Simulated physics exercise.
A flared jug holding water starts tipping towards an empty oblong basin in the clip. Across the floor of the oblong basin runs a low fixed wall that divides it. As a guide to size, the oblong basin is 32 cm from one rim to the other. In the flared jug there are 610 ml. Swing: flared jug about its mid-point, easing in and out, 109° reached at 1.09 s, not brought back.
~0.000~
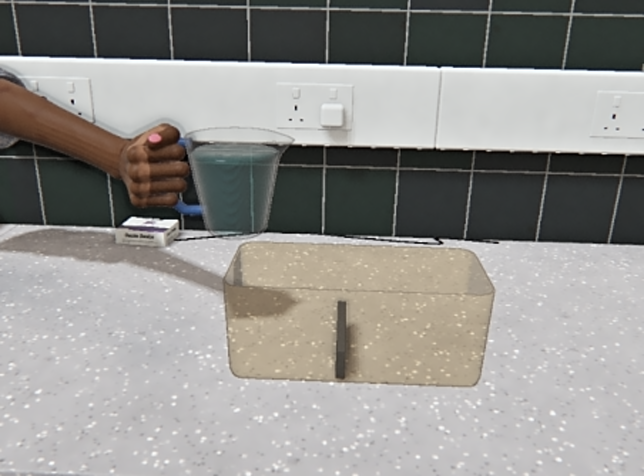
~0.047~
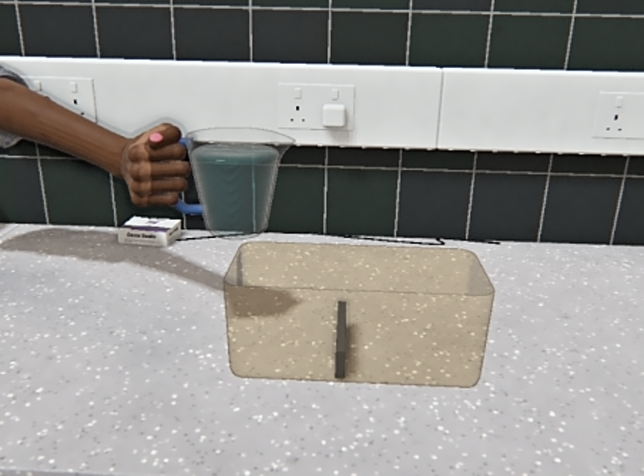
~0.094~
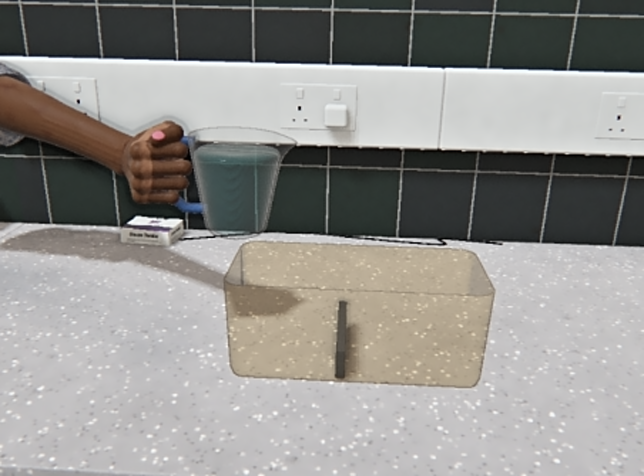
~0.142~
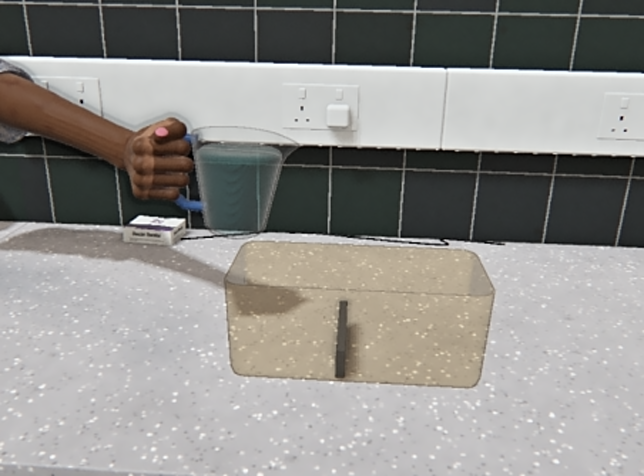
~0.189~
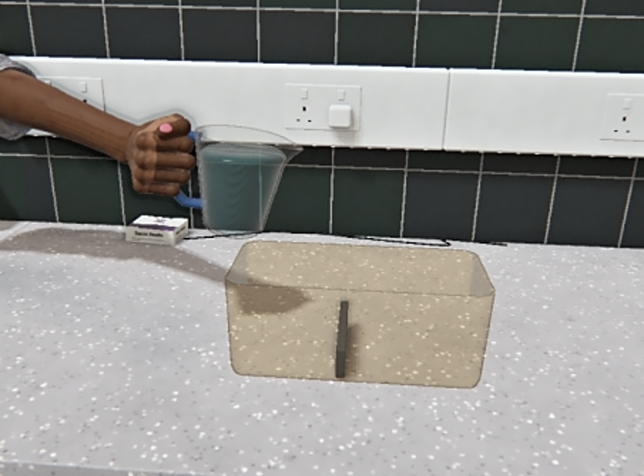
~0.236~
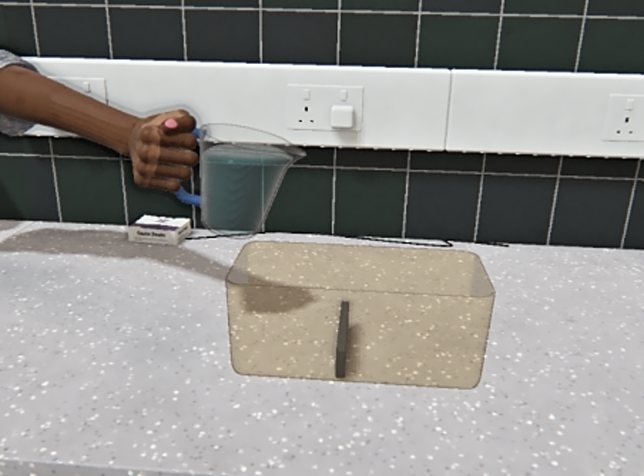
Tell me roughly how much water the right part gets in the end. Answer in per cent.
It gets about 43 per cent.
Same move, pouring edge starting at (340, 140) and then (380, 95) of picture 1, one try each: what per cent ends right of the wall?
First 95, then 90 per cent.
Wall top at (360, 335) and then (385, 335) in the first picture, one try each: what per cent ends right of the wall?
In order, 25 and 15 per cent.
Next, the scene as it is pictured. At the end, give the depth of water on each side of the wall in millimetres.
Left part about 18 mm deep, right part about 10 mm deep.
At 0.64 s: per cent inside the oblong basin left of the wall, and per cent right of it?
I'd say about 2 left and about 10 right.
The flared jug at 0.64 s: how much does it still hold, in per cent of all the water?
I'd put it near 70 percent.
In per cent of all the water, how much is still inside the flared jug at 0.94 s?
What remains is about 14 percent of it all.
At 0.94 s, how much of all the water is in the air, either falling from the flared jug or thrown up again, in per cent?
Close to 8 in every hundred parts.
After 0.64 s the tilt is 70° and 70 per cent is still to pour, 2 is left of the wall and 10 right of it.
After 0.94 s the tilt is 104° and 13 per cent is still to pour, 37 is left of the wall and 41 right of it.
After 1.25 s the tilt is 109° and 0 per cent is still to pour, 57 is left of the wall and 42 right of it.
After 1.59 s the tilt is 109° and 0 per cent is still to pour, 56 is left of the wall and 43 right of it.
In the end 56 per cent lies left of the wall, 43 right of it and 1 outside.
